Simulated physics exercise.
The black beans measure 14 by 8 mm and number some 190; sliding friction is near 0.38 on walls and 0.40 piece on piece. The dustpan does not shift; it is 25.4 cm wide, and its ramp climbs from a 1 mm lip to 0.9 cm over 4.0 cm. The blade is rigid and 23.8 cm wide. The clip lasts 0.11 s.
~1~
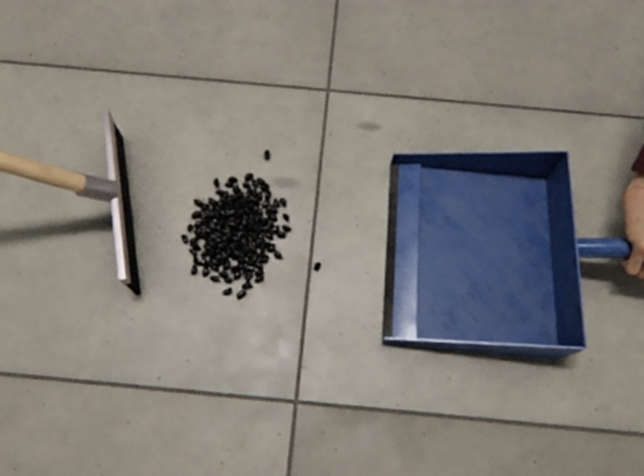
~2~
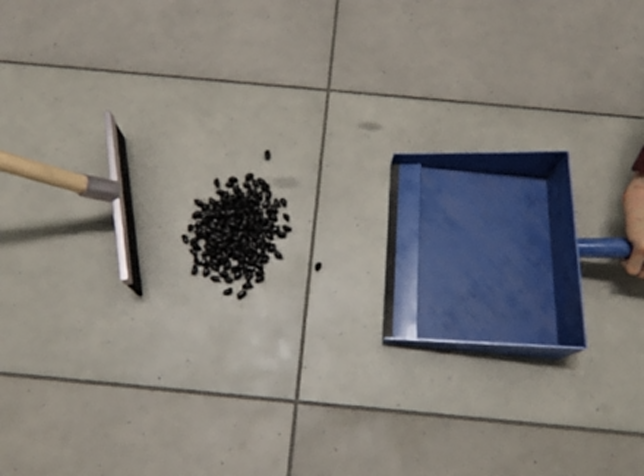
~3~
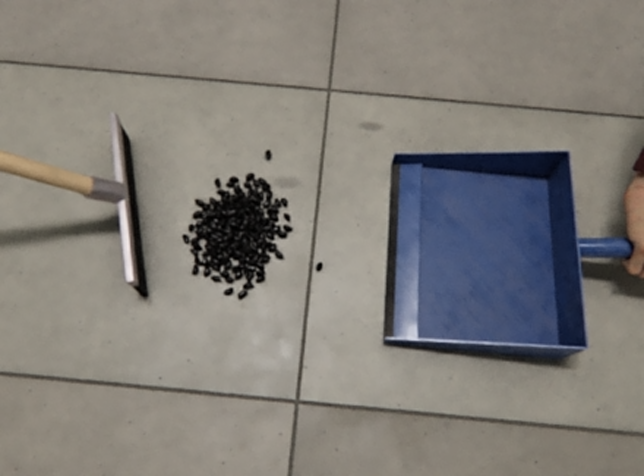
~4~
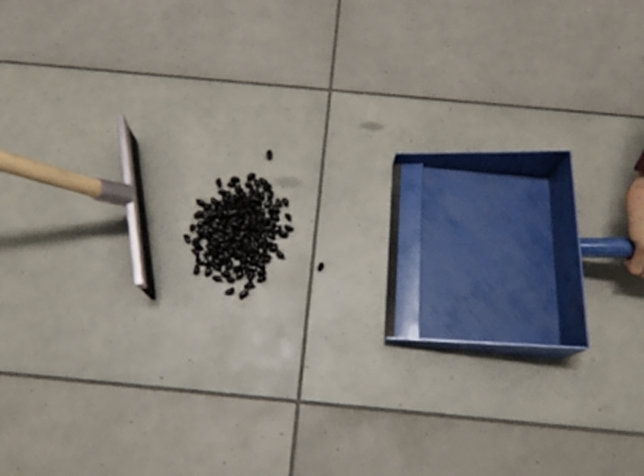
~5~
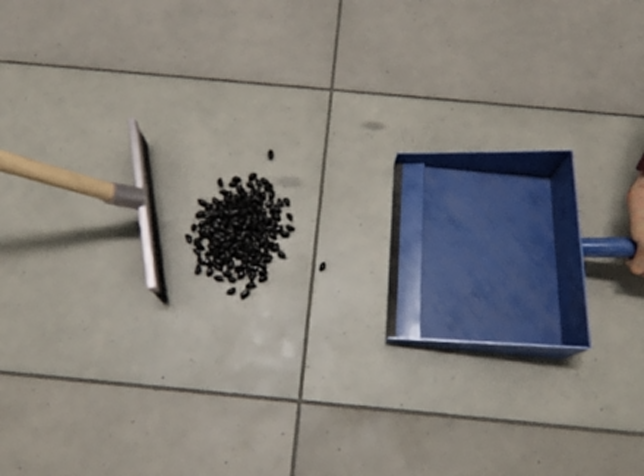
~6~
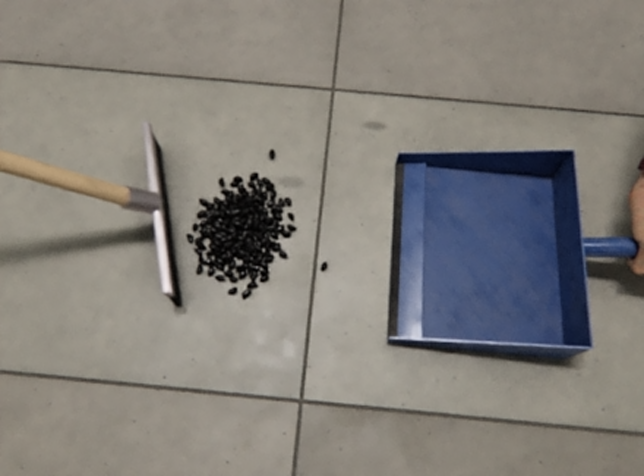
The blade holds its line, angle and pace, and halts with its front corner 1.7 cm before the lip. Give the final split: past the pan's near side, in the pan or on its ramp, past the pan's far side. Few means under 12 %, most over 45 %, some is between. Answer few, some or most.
Near side few, pan some, far side few.
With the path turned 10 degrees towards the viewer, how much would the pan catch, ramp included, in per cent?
Then about 5 per cent.
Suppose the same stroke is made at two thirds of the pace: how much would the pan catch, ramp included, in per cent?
Then about 5 per cent.
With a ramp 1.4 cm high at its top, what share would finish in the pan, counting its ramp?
Then about 15 per cent.
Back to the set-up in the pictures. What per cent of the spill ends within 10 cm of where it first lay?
Some 5 per cent.
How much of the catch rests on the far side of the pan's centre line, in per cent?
Some 30 per cent.
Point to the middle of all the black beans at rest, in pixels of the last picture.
Around (379, 233).
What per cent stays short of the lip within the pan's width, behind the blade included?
Some 75 per cent.
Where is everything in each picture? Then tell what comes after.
Blade from (125, 279) to (109, 118), moved 0.0 cm, 0 of the pieces shifted so far; middle of the pieces at (237, 227); pan at (484, 256), in the first frame.
Blade from (127, 280) to (110, 119), moved 0.2 cm, 0 of the pieces shifted so far; middle of the pieces at (238, 226), in the second frame.
Blade from (133, 282) to (116, 120), moved 0.8 cm, 0 of the pieces shifted so far; middle of the pieces at (238, 226), in the third frame.
Blade from (141, 284) to (123, 122), moved 1.8 cm, 0 of the pieces shifted so far; middle of the pieces at (240, 226), in the fourth frame.
Blade from (154, 288) to (135, 125), moved 3.2 cm, 0 of the pieces shifted so far; middle of the pieces at (241, 226), in the fifth frame.
Blade from (169, 292) to (148, 129), moved 5.0 cm, 0 of the pieces shifted so far; middle of the pieces at (242, 226); pan at (490, 255), in the sixth frame.
Then, 0.17 s after the last picture, middle of the blade 18 cm from the lip; 0 % over the lip, far side 0 %, near side 0 %.
Then, 0.29 s after the last picture, middle of the blade 8 cm from the lip; 0 % over the lip, far side 0 %, near side 0 %.
Then, 0.53 s after the last picture, middle of the blade 5 cm from the lip; 15 % over the lip, far side 5 %, near side 5 %.
In the end, near side 5 %, pan 15 %, far side 5 %, in front of the lip or behind the blade 75 %.
